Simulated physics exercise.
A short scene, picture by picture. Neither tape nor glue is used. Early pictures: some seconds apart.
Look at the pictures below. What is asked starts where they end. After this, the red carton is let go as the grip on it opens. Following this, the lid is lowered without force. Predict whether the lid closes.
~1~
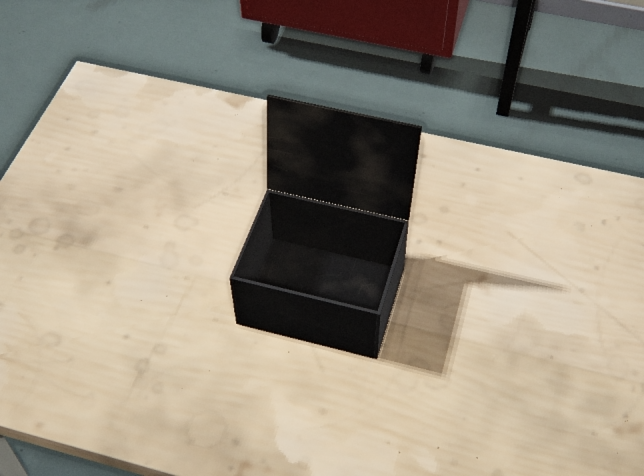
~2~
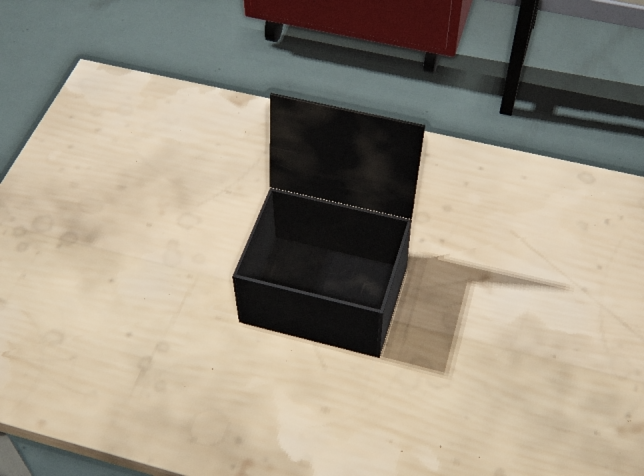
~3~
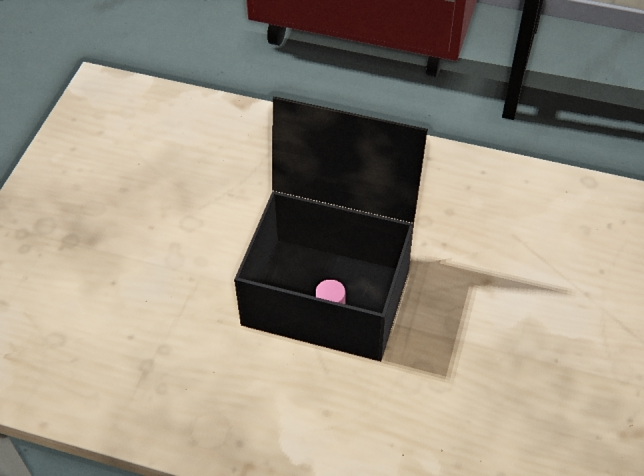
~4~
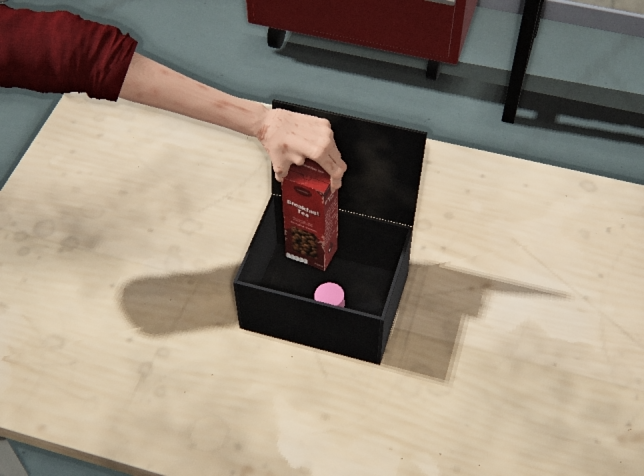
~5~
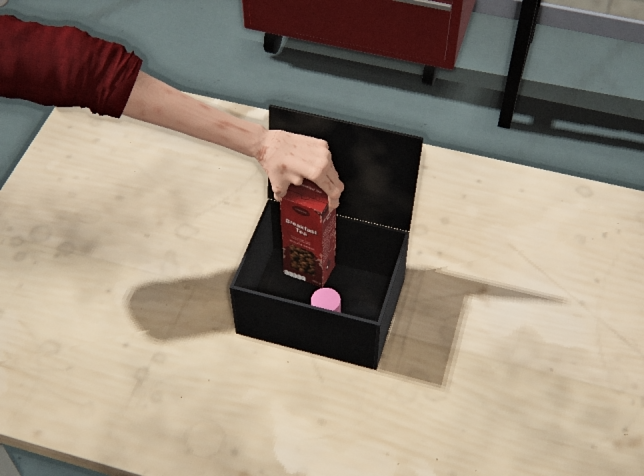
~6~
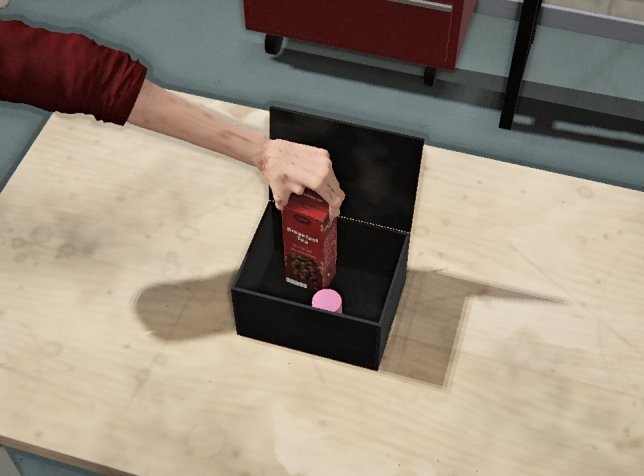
Prediction: The lid stays ajar.
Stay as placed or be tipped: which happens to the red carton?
Simply put, it gets tilted.
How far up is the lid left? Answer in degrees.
Near 20°.
Then, 1.10 s later than the last frame, lid starting down.
Then, 1.70 s later than the last frame, lid 62° above the rim; red carton tilted by 9° near (305, 248).
Then, 1.90 s later than the last frame, lid 48° above the rim; red carton tilted by 18° near (301, 255).
Then, 2.10 s later than the last frame, lid 27° above the rim; red carton tilted by 41° near (290, 276).
When it is over, lid 21° above the rim; lying over in the box, red carton; pink shaker as before. End places, in pixels of the last picture, red carton near (289, 275).
